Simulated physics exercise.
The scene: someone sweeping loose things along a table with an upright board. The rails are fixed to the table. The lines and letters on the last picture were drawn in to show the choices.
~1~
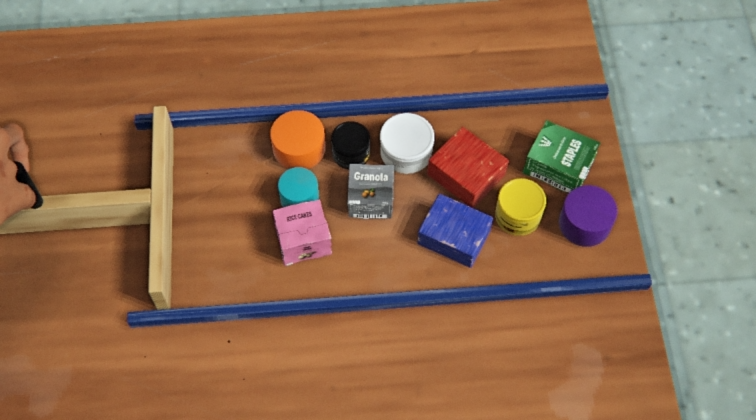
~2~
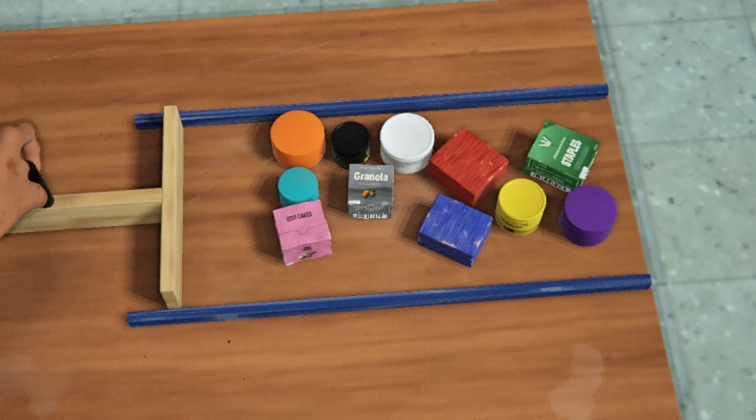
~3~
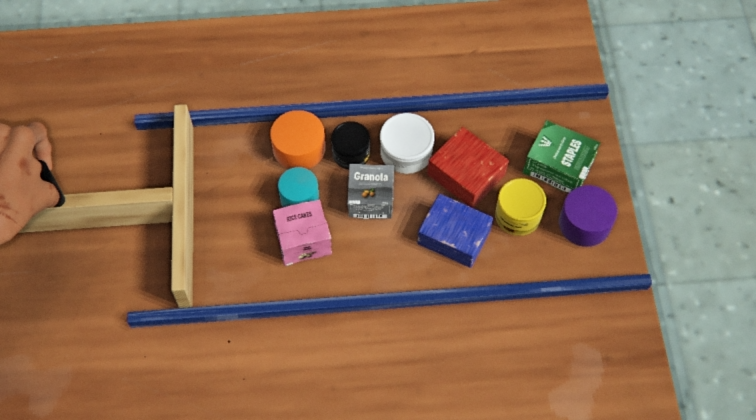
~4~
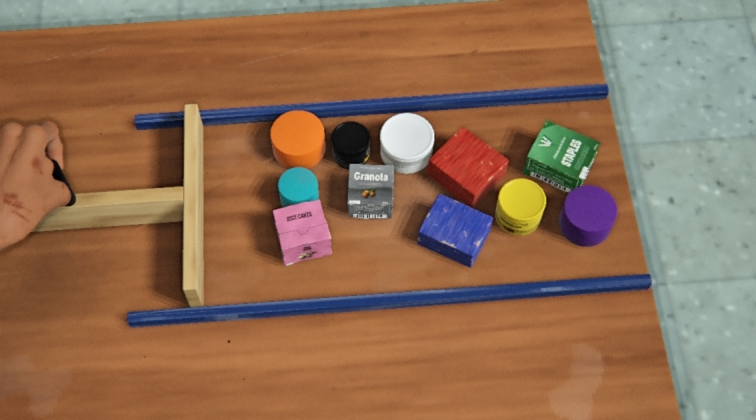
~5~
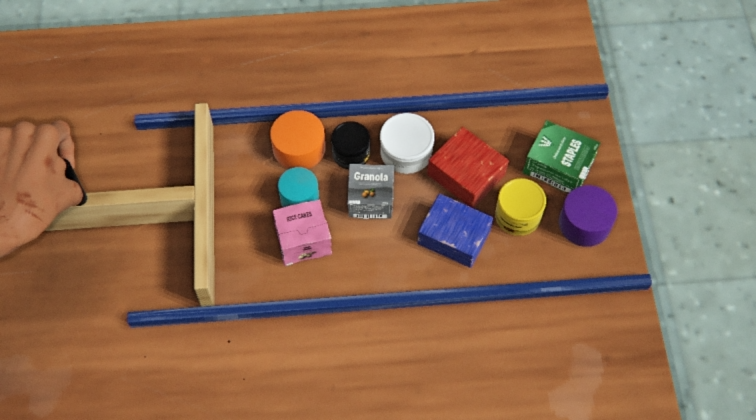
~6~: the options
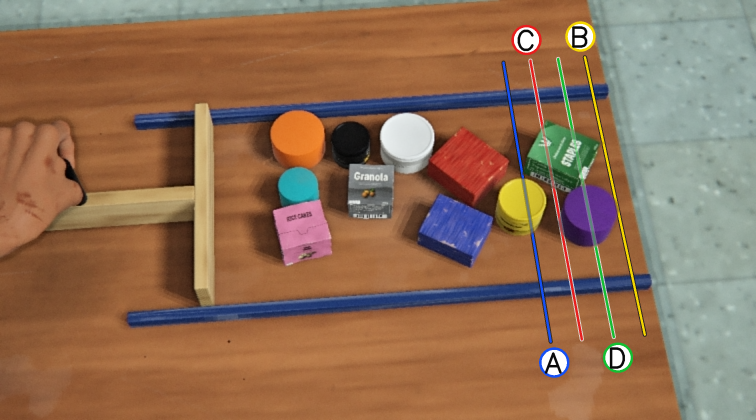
The clip opens on a wooden table where a hand at the left grips a T-shaped wooden pusher between two blue rails, with colourful tubs, tins and boxes grouped to its right. The hand slides the upright board slowly rightward, narrowing the gap, while the objects stay still and untouched.
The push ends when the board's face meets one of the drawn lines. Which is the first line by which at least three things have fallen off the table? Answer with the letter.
Stop at A.
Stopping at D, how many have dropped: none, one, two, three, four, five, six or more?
In all, six or more.
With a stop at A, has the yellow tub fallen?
By then, yes.
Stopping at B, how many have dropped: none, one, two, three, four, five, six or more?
Six or more.
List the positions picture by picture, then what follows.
In the first picture, yellow tub (520, 208); blue block (455, 231); grey box (370, 192).
In the second picture, board (168, 193); red block (467, 168).
In the third picture, board (179, 193); black tub (351, 146).
In the fourth picture, board (190, 192); pink packet (303, 232).
In the fifth picture, board (201, 191); orange pot (298, 140); turquoise tin (299, 192); yellow tub (520, 208).
On the marked copy, A at (525, 192); B at (613, 186); C at (554, 190); D at (584, 188).
With A. Early on, board (319, 183); red block (472, 170); white tub (435, 130).
Further on, board (435, 175); purple tin (614, 214); green box (585, 143).
At the end, board (525, 169); green box over the edge; yellow tub over the edge; three fallen.
As for the rest, B drops eleven, but is farther than needed; C drops five, but is farther than needed; D drops seven, but is farther than needed.
